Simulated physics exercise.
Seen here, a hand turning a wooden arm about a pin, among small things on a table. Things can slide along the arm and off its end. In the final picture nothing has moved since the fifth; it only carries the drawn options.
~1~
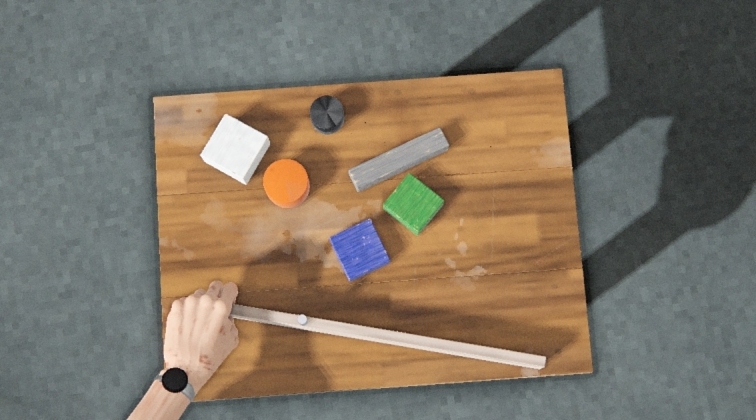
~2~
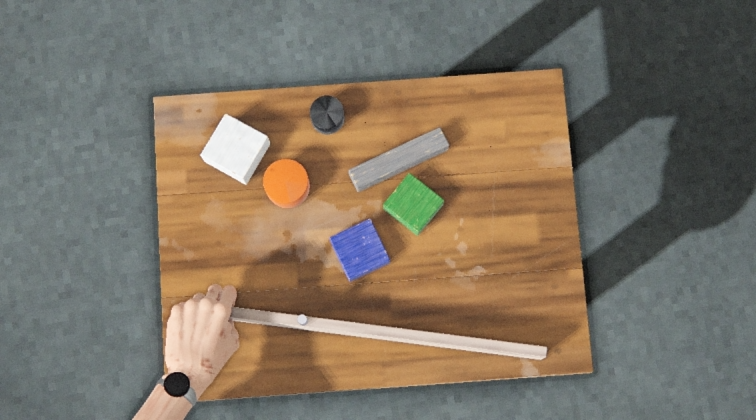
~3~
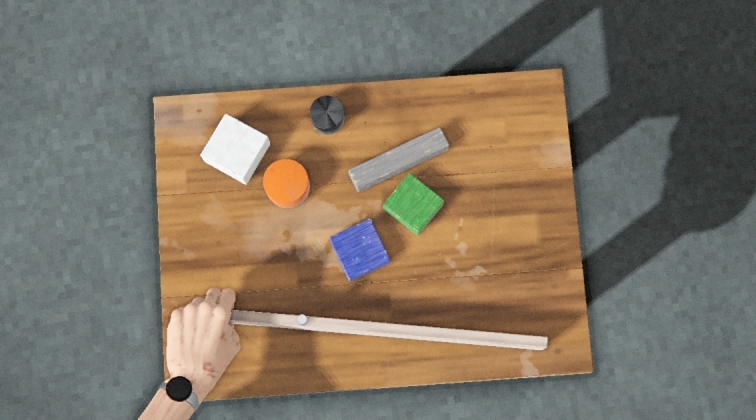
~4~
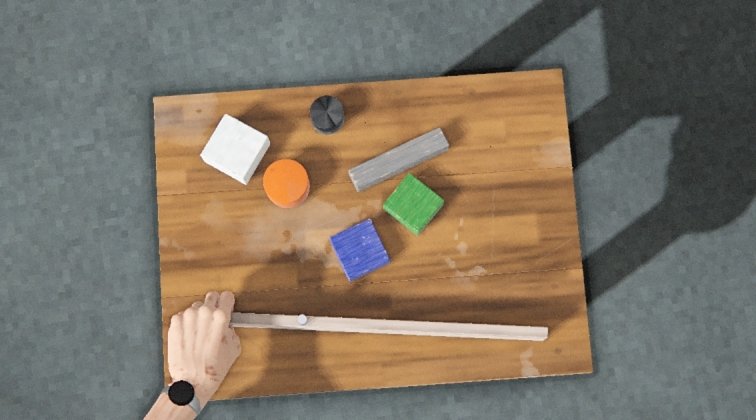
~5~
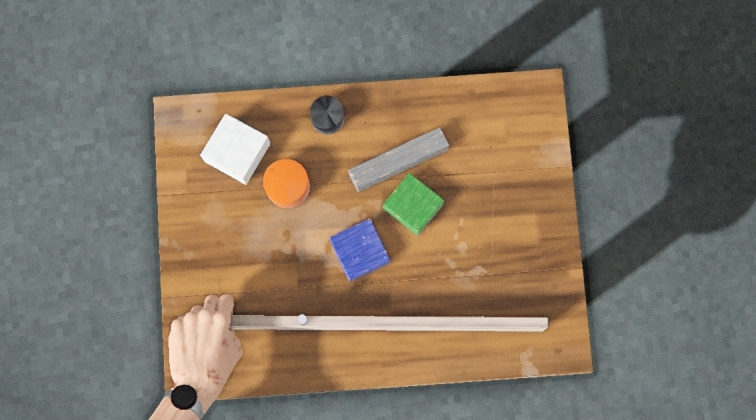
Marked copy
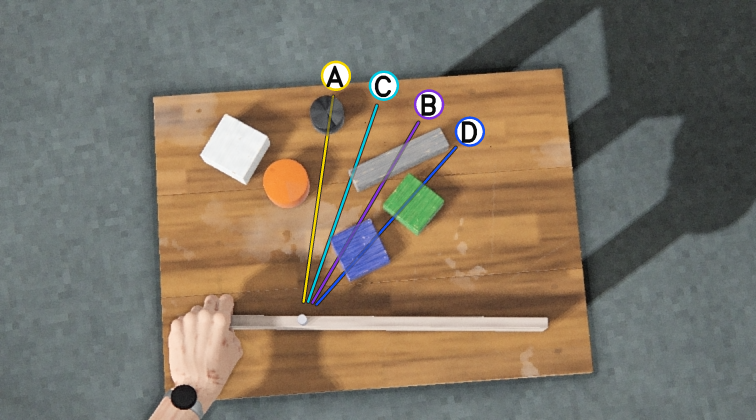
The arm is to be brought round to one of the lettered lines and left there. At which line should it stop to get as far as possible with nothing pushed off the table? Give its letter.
C.
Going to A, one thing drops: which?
The black tin goes over.
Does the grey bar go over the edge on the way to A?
By then, no.
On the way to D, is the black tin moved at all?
No.
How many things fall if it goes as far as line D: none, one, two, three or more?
In all, none.
On the marked copy, A at (318, 198); B at (366, 211); C at (343, 202); D at (387, 225).
Taking C. A third of the way, arm (417, 266); black tin (327, 115); white block (236, 149).
Two thirds of the way, arm (381, 223); grey bar (376, 138); green block (384, 179).
When it is over, arm (345, 203); black tin (312, 95); grey bar (334, 115); nothing has fallen.
As for the rest, A drops the black tin; B is safe but short; D is safe but short.
